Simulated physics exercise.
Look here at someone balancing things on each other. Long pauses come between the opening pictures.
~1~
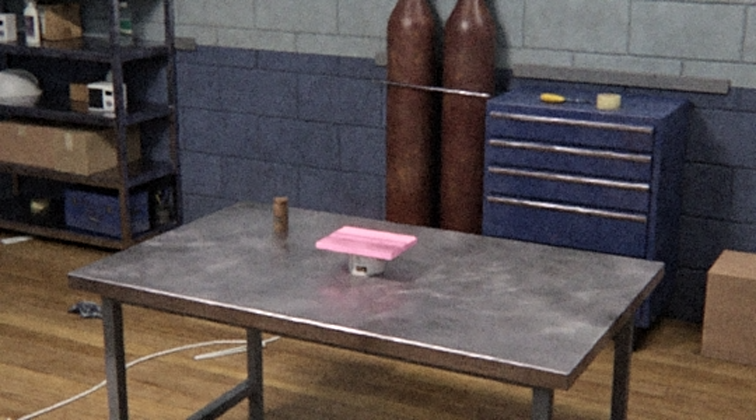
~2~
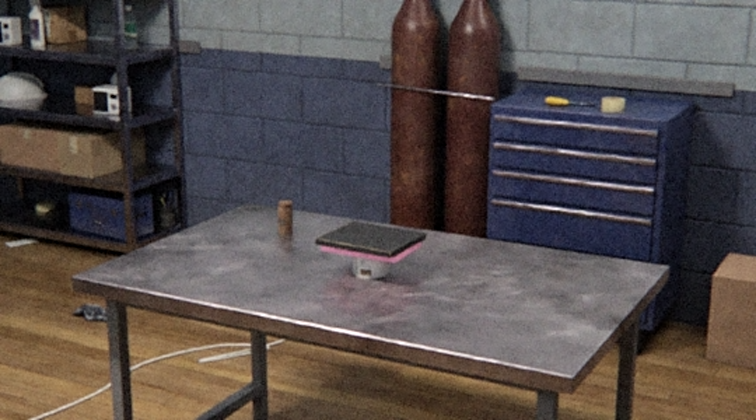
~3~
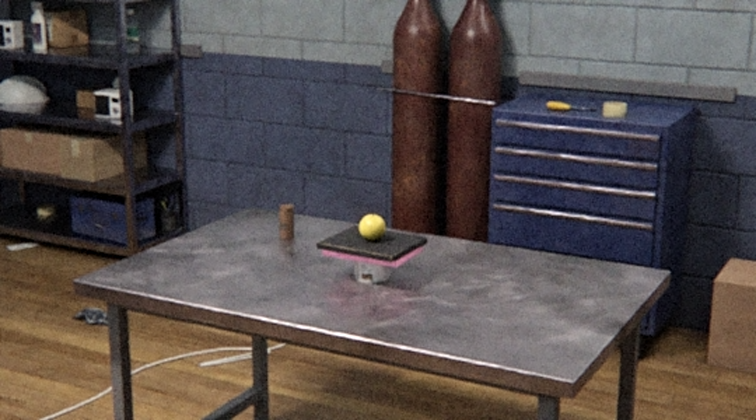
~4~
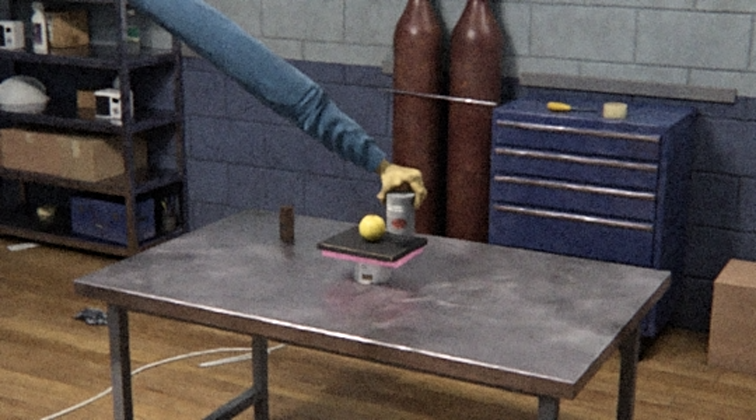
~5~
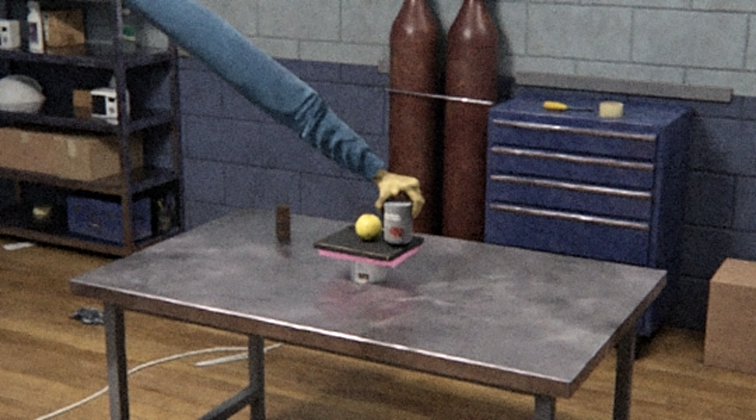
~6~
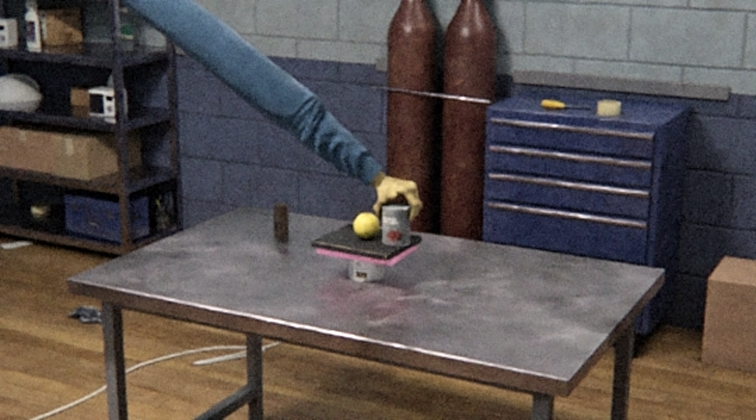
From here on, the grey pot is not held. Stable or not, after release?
Stable.
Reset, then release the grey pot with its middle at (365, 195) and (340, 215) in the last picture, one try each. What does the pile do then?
The pile tips over in the first case, then in the second case it remains stable.
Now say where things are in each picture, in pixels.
In the first frame, the last thing is not in view yet; pink board (367, 243).
In the second frame, the last thing is not in view yet; black board (371, 239).
In the third frame, the last thing is not in view yet; yellow apple (373, 228).
The fourth frame shows on its way; grey pot (401, 213).
The fifth frame shows on its way; grey pot (398, 221); brown shaker (283, 221).
The sixth frame shows set down, still held; grey pot (396, 224).
Then, 0.70 s on from there, no change.
Then, 1.90 s on from there, grey pot resting near (397, 225).
In the end, all 6 unmoved. At the end, from the last picture's camera, grey pot near (397, 225). The pile stays up.
